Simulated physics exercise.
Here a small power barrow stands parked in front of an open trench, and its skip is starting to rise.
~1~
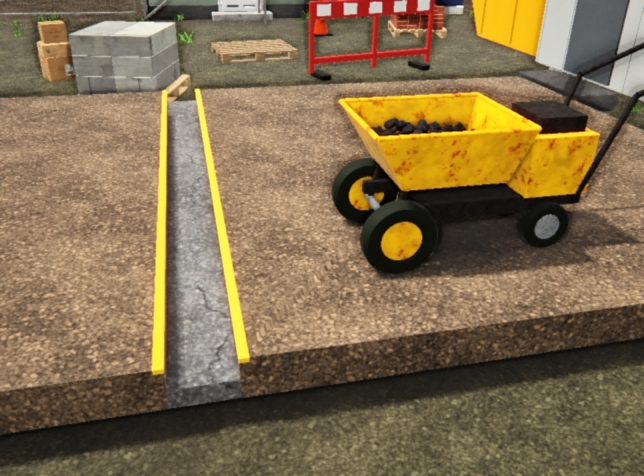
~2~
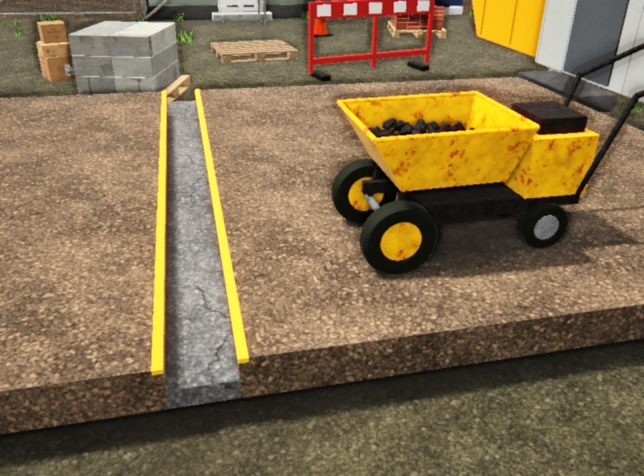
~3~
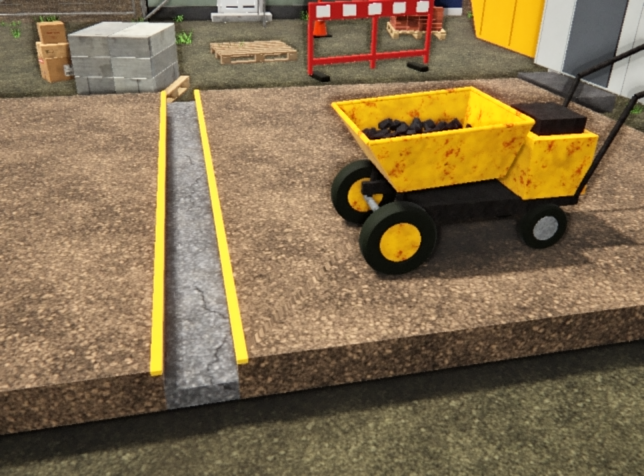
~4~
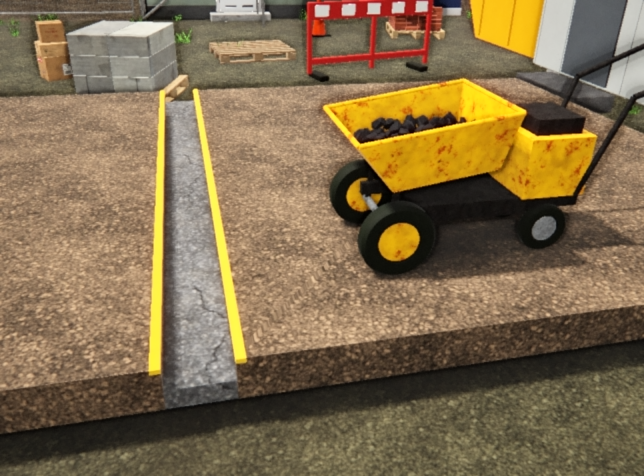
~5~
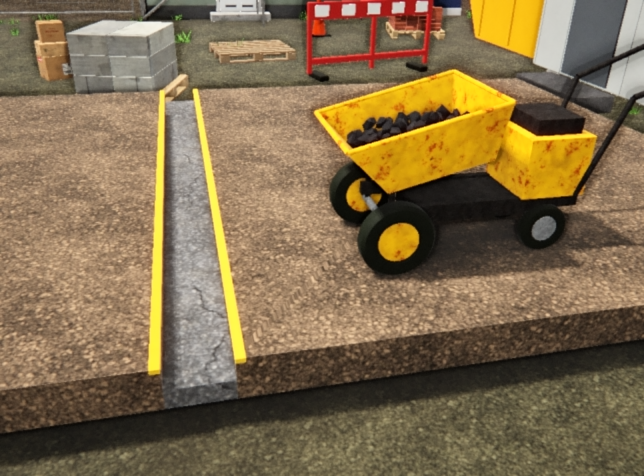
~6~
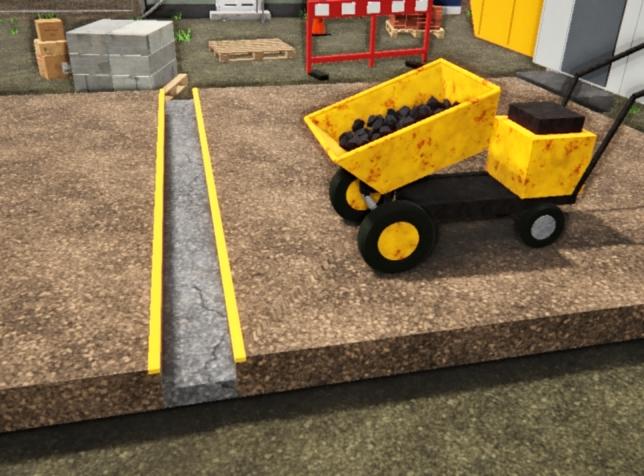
A rust-speckled yellow skip loaded with black lumps rises at its rear and tilts steadily toward the left on a small dark-wheeled barrow, which stays parked at right. Seen from slightly above by a still camera, a brown, gritty slab on a building site is crossed at left by a shallow grey trench edged with yellow strips. Behind stand grey blocks, a pallet and a red-and-white barrier, all motionless.
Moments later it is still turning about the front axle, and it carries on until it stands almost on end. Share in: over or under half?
The trench will most likely get the lesser share of it.
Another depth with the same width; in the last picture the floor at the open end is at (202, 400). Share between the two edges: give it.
Around 30 percent.
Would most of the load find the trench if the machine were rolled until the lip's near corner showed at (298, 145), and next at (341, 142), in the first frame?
First attempt: Beyond half; second attempt: Beyond half.
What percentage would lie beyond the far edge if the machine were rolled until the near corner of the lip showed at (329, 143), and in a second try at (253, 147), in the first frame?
You'd see close to 0 per cent the first time and close to 70 per cent the next.
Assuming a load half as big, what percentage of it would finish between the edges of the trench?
Close to 20 percent.
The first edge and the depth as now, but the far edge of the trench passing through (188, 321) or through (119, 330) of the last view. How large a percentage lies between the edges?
I'd expect close to 30 in a hundred and then close to 30 in a hundred.
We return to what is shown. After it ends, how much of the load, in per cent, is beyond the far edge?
Roughly 0 in a hundred.
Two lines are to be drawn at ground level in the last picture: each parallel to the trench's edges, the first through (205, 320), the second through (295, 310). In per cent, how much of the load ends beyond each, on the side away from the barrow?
That's 20 per cent for the first and 80 per cent for the second.
Soon after the last picture, skip tipped steeply; all in the skip.
A little later, skip tipped right over; nearly all in the skip; a small part short of the trench.
Later still, skip tipped right over; about a quarter in the skip; about half short of the trench; about a quarter in or heaped over the trench.
At rest, skip tipped right over; a small part in the skip; about half short of the trench; about a quarter in or heaped over the trench; none beyond it.
